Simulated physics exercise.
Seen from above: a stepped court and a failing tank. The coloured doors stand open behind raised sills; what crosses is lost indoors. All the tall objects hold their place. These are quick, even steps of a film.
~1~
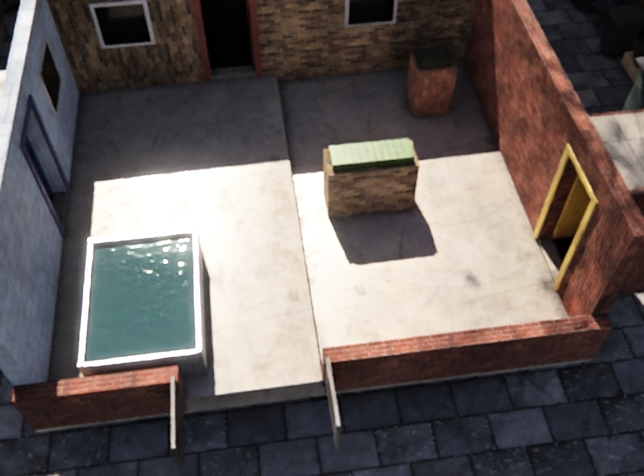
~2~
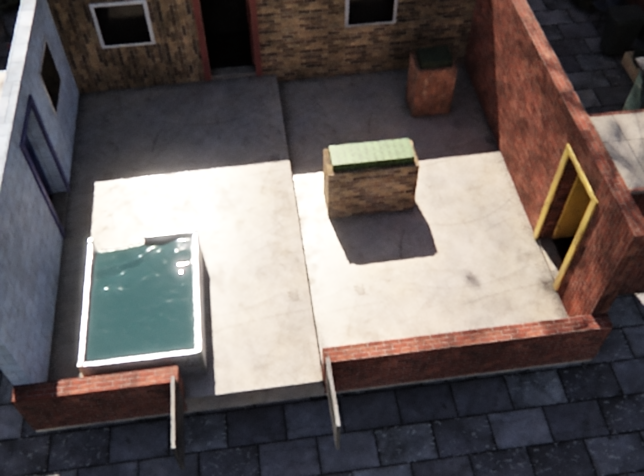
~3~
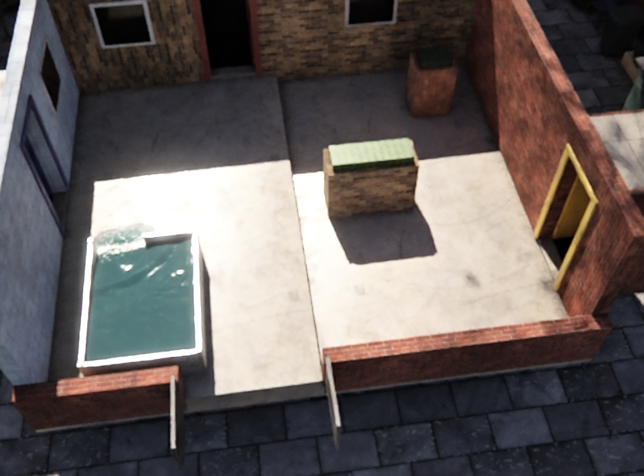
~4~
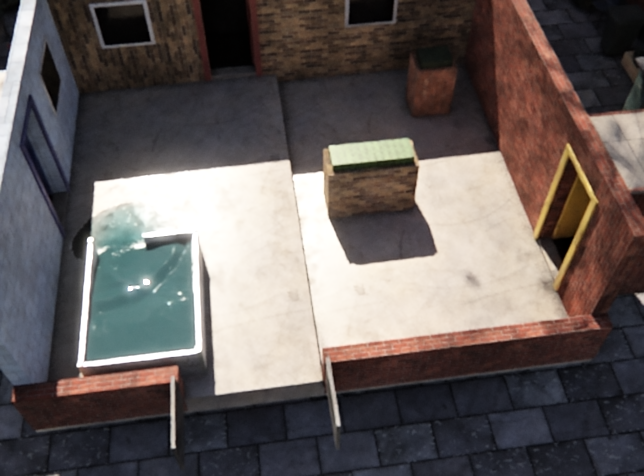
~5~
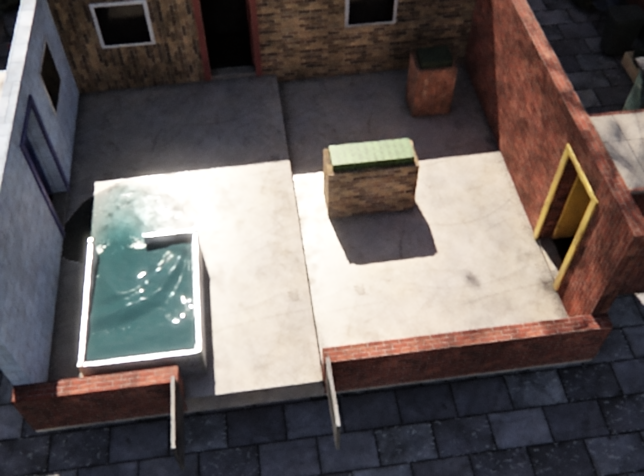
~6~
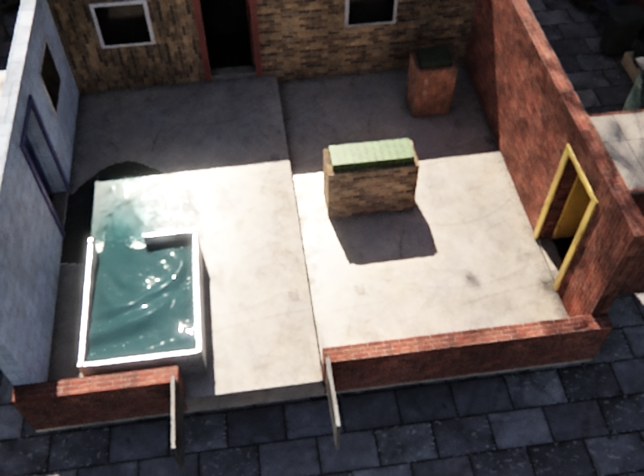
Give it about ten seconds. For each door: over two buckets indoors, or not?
In the end: The red door stays under that; the blue door takes more than that; the yellow door stays under that.
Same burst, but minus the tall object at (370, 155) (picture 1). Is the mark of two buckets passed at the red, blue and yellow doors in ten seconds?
The red door stays under, the blue door goes over, the yellow door stays under.
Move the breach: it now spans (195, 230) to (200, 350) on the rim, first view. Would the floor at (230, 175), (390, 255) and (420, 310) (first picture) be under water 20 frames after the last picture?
In that order: Not flooded, flooded, wet.
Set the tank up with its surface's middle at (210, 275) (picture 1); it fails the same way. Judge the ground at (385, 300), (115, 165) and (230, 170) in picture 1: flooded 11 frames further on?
In turn: Not flooded, covered, wet.
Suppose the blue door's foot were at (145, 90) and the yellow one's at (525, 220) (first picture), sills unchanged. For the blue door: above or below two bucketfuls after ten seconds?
Blue floods.
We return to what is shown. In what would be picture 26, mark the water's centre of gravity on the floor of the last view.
Roughly at (146, 217).
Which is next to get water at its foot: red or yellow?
It is the one in red.
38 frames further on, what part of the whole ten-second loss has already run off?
About 95 per cent.
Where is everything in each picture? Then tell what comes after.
Still water in the open tank at (143, 296), in the first frame.
The front is at a hidden place, out from the gap on the open tank's far side, in the second frame.
Water pours out on the open tank's far side and has run to (144, 227), in the third frame.
The front is at (117, 208), out from the gap on the open tank's far side, in the fourth frame.
The front is at (121, 185), out from the gap on the open tank's far side, in the fifth frame.
The front is at (122, 165), out from the gap on the open tank's far side, in the sixth frame.
A moment on, water covers 15 % of the floor; the red door not reached, the blue door under two buckets in, the yellow door not reached.
Next, water covers 25 % of the floor; the red door not reached, the blue door over two buckets in, the yellow door not reached.
Then, water covers 25 % of the floor; the red door wet at the sill, nothing in, the blue door over two buckets in, the yellow door not reached.
Later, water covers 45 % of the floor; the red door under two buckets in, the blue door far over two buckets in, the yellow door not reached.
In the end, water covers 65 % of the floor; the red door under two buckets in, the blue door far over two buckets in, the yellow door wet at the sill, nothing in.
